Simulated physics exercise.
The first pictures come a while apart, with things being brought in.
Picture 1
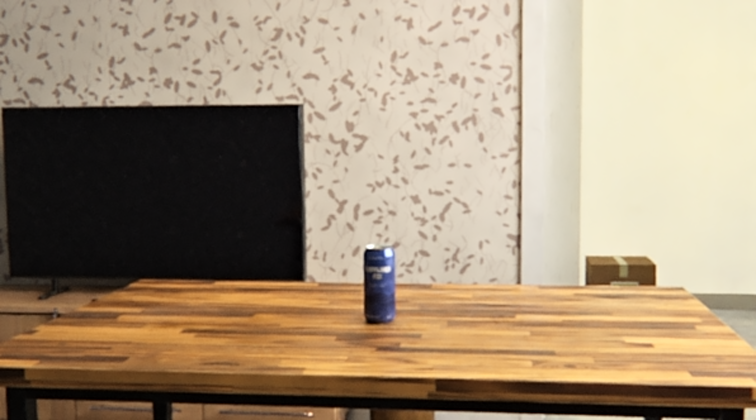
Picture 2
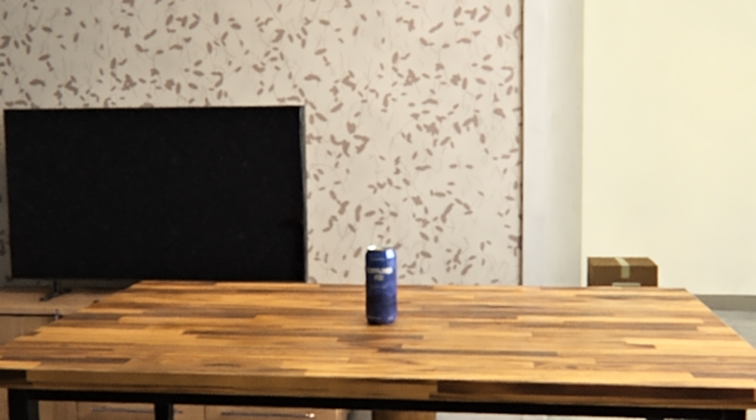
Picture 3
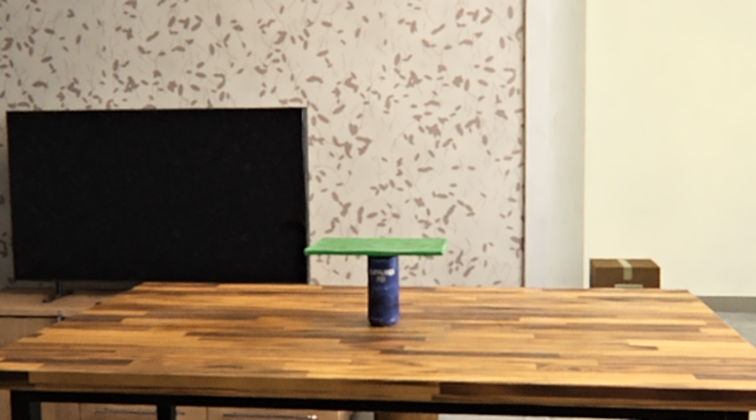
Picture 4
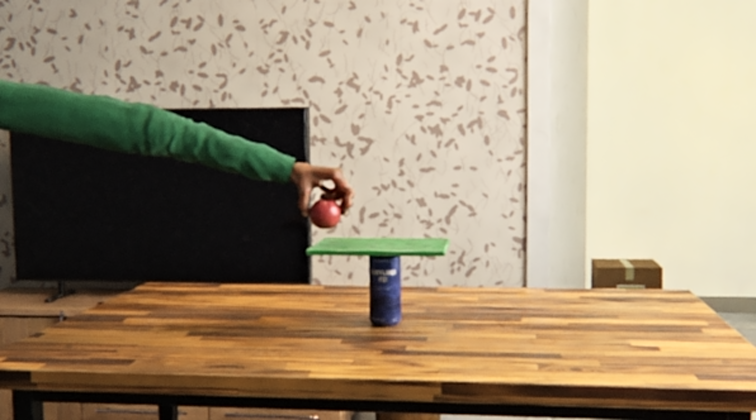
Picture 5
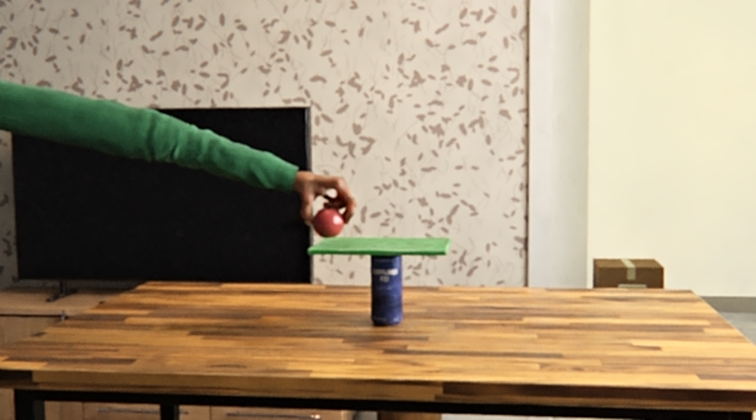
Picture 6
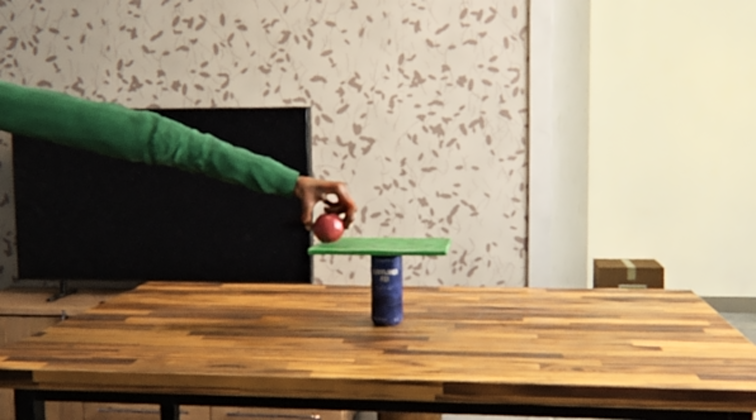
On a wooden table in a room with patterned wallpaper and a dark television, a blue can stands alone. A flat green board then appears balanced across its top. A green-sleeved arm reaches in from the left and lowers a red apple onto the board's left side, still holding it.
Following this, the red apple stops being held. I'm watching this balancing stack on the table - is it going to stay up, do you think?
No, I'd expect it to come down.
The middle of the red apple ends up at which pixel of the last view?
Look near (312, 310) in the final picture.
Then, 0.40 s past the last view, red apple now fallen; green lid rocked 57° from its first pose.
Then, 0.50 s past the last view, green lid rocked 74° from its first pose.
Finally, fallen, green lid and red apple; blue can still in place. Final places as the last picture's camera would see them, red apple near (312, 310). The stack loses its balance.
